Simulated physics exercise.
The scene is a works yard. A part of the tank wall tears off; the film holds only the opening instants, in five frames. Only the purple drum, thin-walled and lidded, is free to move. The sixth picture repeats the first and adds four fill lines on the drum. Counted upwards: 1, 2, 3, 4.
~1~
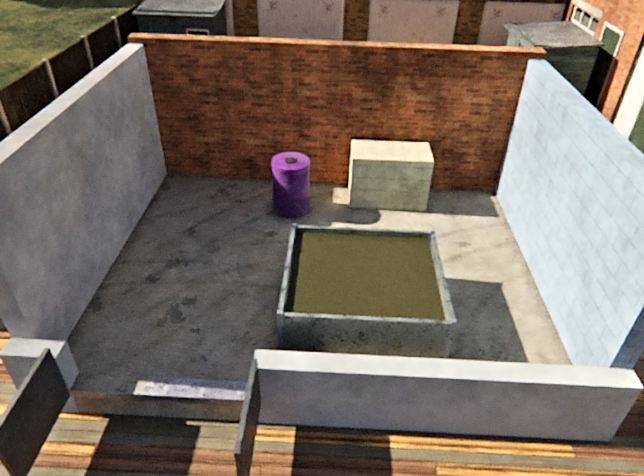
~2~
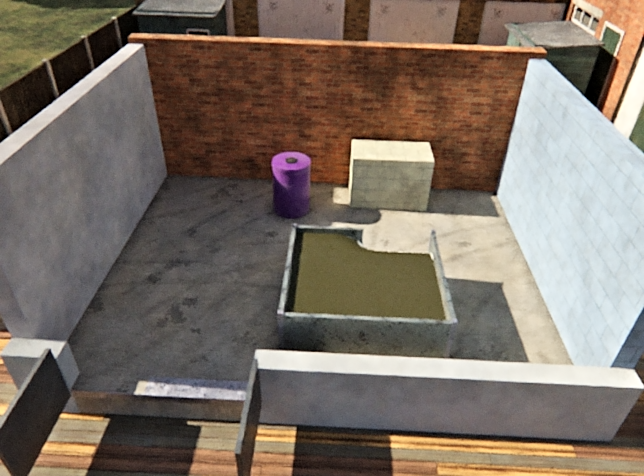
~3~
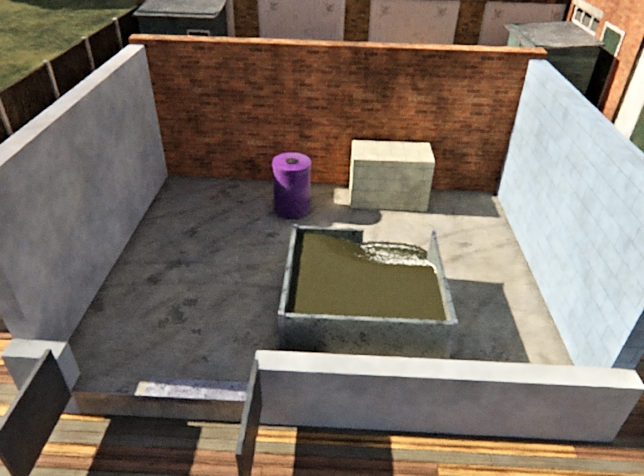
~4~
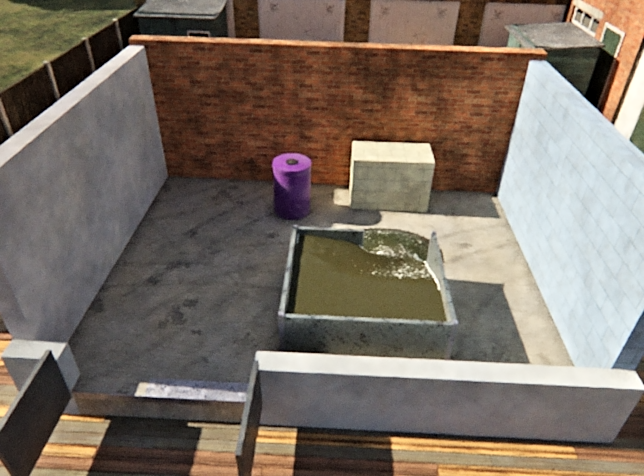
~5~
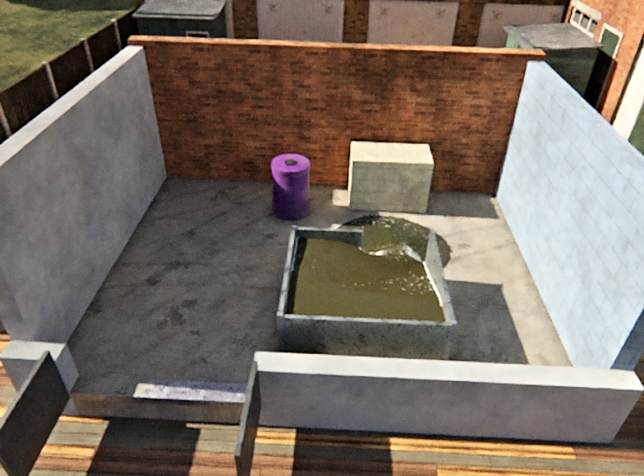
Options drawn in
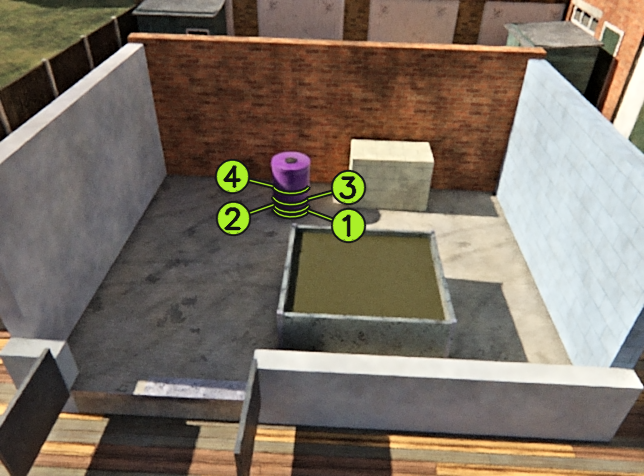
Murky water in a square tank dropped a little and churned with foam near the back right corner, then a dark puddle spread over the yard floor behind it, while the purple drum stayed put.
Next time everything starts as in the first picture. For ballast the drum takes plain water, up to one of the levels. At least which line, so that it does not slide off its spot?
Go for 3.
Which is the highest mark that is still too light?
It is 2.
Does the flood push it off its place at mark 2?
Yes, it does.
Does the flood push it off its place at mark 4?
No.
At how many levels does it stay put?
Two of them.
In lime, 1 at (289, 216); 2 at (289, 212); 3 at (289, 204); 4 at (289, 193); from the bottom up 1, 2, 3, 4.
With 1, it is pushed about 4 times its own width away.
With 2, it is pushed about half its own width away.
With 3, it does not move.
With 4, it does not move.
